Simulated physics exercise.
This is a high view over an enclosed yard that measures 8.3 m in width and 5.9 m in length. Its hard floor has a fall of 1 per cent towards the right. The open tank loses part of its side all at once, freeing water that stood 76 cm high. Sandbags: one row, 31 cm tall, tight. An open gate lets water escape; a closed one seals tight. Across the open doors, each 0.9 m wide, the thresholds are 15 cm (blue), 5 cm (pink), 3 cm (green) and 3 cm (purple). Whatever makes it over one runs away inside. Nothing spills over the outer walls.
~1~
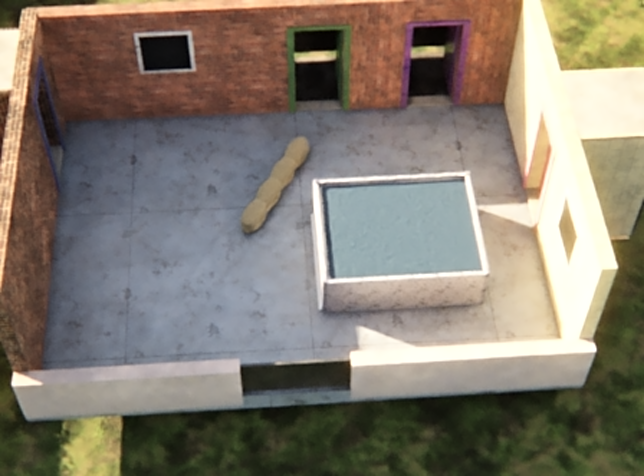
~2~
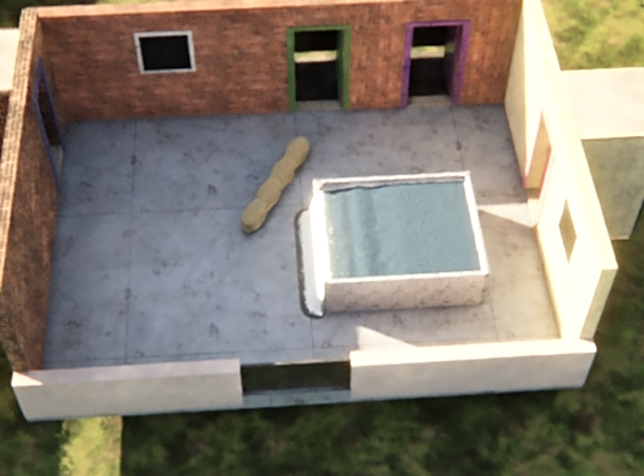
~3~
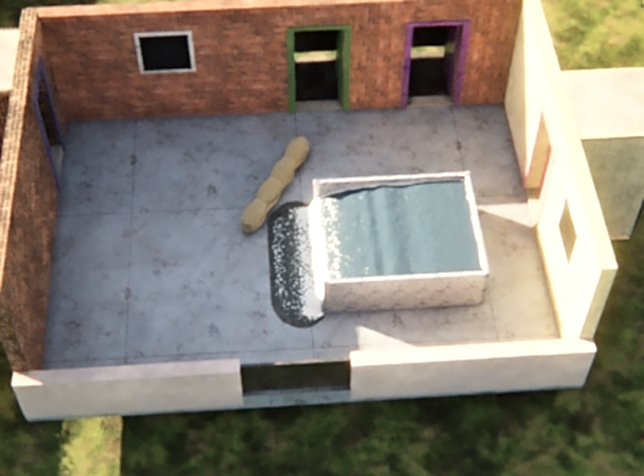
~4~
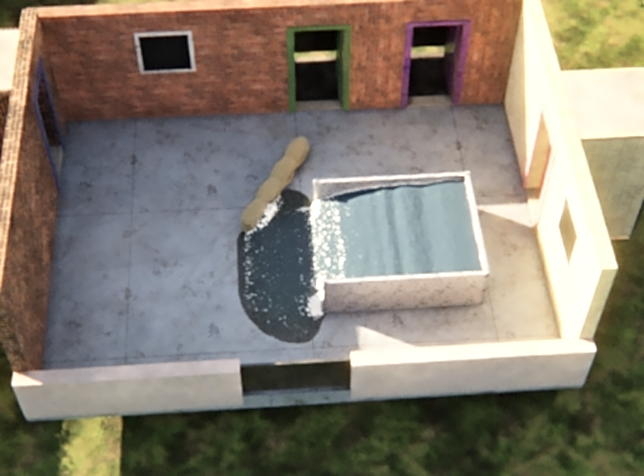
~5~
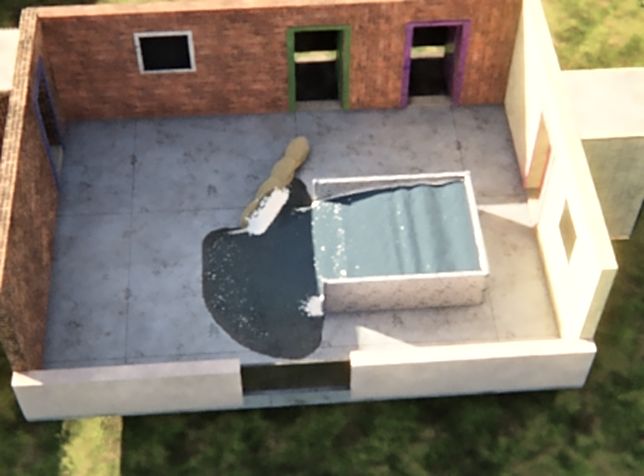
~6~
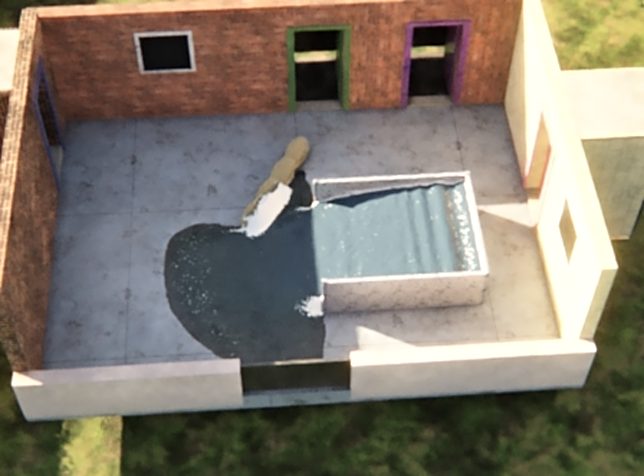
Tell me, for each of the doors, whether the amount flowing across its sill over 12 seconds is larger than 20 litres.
For 12 seconds: The blue door, not larger; the pink door, larger; the green door, larger; the purple door, larger.
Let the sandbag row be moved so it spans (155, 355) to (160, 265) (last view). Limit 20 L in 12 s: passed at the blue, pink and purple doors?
Against the limit, the blue door goes beyond it, the pink door goes beyond it and the purple door goes beyond it.
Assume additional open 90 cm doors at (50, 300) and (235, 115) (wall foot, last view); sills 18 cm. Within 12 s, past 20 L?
Taking them in order, the first is too much and the second fine.
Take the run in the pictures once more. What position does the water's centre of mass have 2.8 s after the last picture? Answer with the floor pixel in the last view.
Around (218, 271) in the last picture.
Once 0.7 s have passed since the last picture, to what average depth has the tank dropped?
It averages close to 44 centimetres.
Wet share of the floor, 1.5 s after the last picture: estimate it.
Covered: Roughly 55 %.
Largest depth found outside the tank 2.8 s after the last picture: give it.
It gets to some 36 cm.
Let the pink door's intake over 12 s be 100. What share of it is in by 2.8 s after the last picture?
I'd put it at about 0 per cent by that point.
Then, 0.7 s after the last picture water covers 35 % of the floor and is deepest (44 cm) near (264, 229); blue door not reached, pink door not reached, green door not reached, purple door not reached.
Then, 1.5 s after the last picture water covers 55 % of the floor and is deepest (54 cm) near (40, 394); blue door 3 cm at the sill, 0 L in, pink door not reached, green door not reached, purple door not reached.
Then, 2.8 s after the last picture water covers 65 % of the floor and is deepest (36 cm) near (157, 368); blue door 12 cm at the sill, 0 L in, pink door not reached, green door 3 cm at the sill, 1 L in, purple door 7 cm at the sill, 4 L in.
Then, 6.3 s after the last picture water covers 95 % of the floor and is deepest (20 cm) near (240, 154); blue door 15 cm at the sill, 1 L in, pink door 4 cm at the sill, 0 L in, green door 8 cm at the sill, 18 L in, purple door 7 cm at the sill, 19 L in.
Then, 11.3 s after the last picture water covers 95 % of the floor and is deepest (18 cm) near (553, 318); blue door 5 cm at the sill, 2 L in, pink door 13 cm at the sill, 40 L in, green door 6 cm at the sill, 101 L in, purple door 6 cm at the sill, 61 L in.
